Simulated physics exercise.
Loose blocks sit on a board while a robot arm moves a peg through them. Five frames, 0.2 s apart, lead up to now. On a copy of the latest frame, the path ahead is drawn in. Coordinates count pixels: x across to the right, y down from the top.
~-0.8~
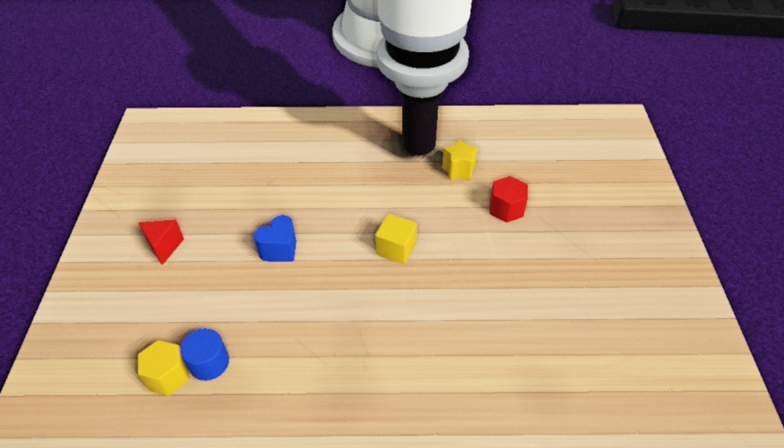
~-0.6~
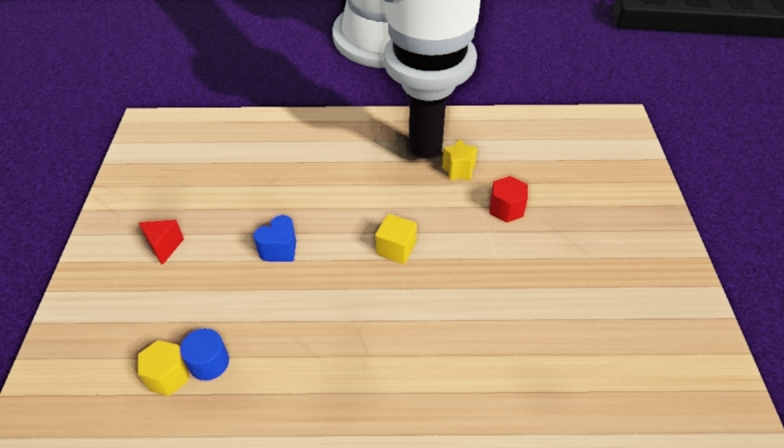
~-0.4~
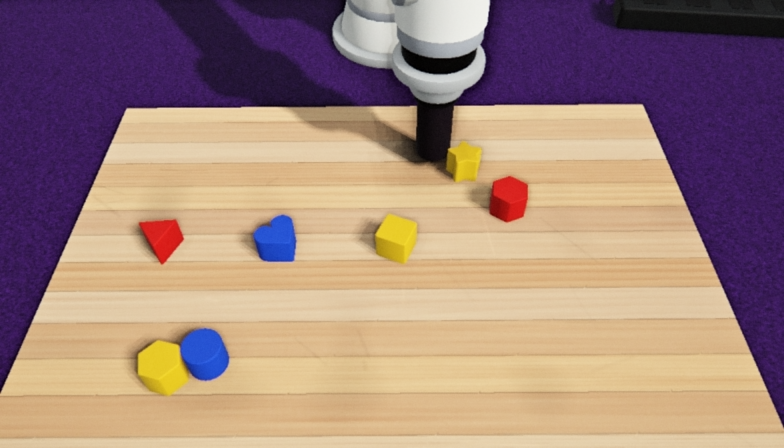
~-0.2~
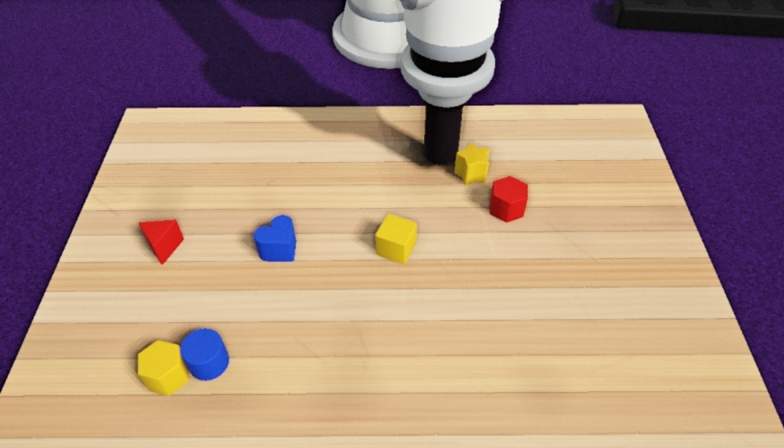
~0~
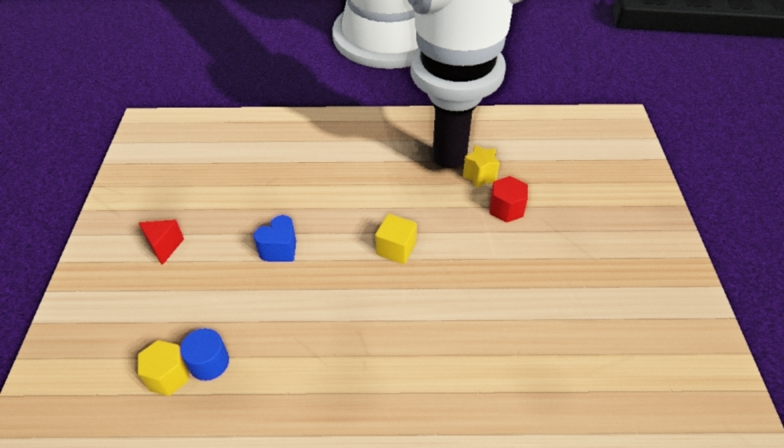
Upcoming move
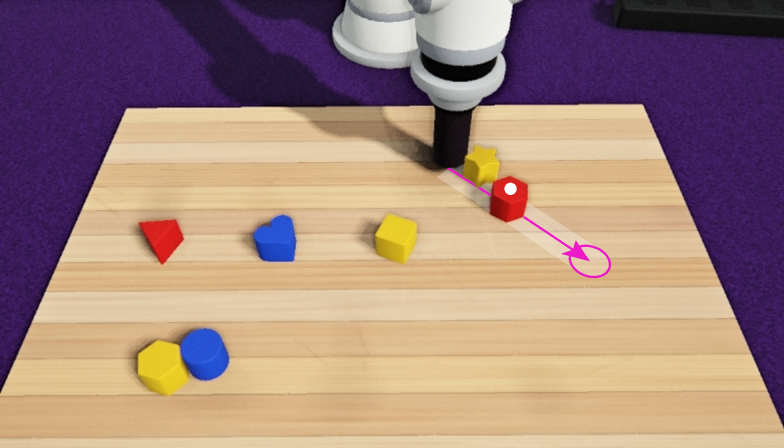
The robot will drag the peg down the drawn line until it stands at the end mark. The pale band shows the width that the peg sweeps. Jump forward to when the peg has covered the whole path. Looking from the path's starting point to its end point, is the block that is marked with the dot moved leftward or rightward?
Pushed left.
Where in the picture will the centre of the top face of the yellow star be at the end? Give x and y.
I'd place it at (528, 168), taking the centre of its top.
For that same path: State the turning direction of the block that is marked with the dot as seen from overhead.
From overhead, anticlockwise.
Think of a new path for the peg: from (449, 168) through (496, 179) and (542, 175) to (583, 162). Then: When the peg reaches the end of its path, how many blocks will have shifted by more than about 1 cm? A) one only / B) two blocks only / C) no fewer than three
A - one only.
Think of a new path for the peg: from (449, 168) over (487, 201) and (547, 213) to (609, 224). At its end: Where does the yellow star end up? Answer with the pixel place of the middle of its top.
It is going to be at (517, 165).
Path on the board, straight from (449, 168) to (590, 261); the dot is on the red hexagon.
On the path given first. One third of the way, peg (495, 186); yellow star (523, 166), turned 60° anticlockwise; red hexagon (525, 197).
Two thirds of the way, peg (542, 217); yellow star (528, 168), turned 90° anticlockwise; red hexagon (579, 225), turned 30° anticlockwise.
At the end, peg (594, 251); yellow star (528, 168), turned 90° anticlockwise; red hexagon (638, 256), turned 50° anticlockwise.
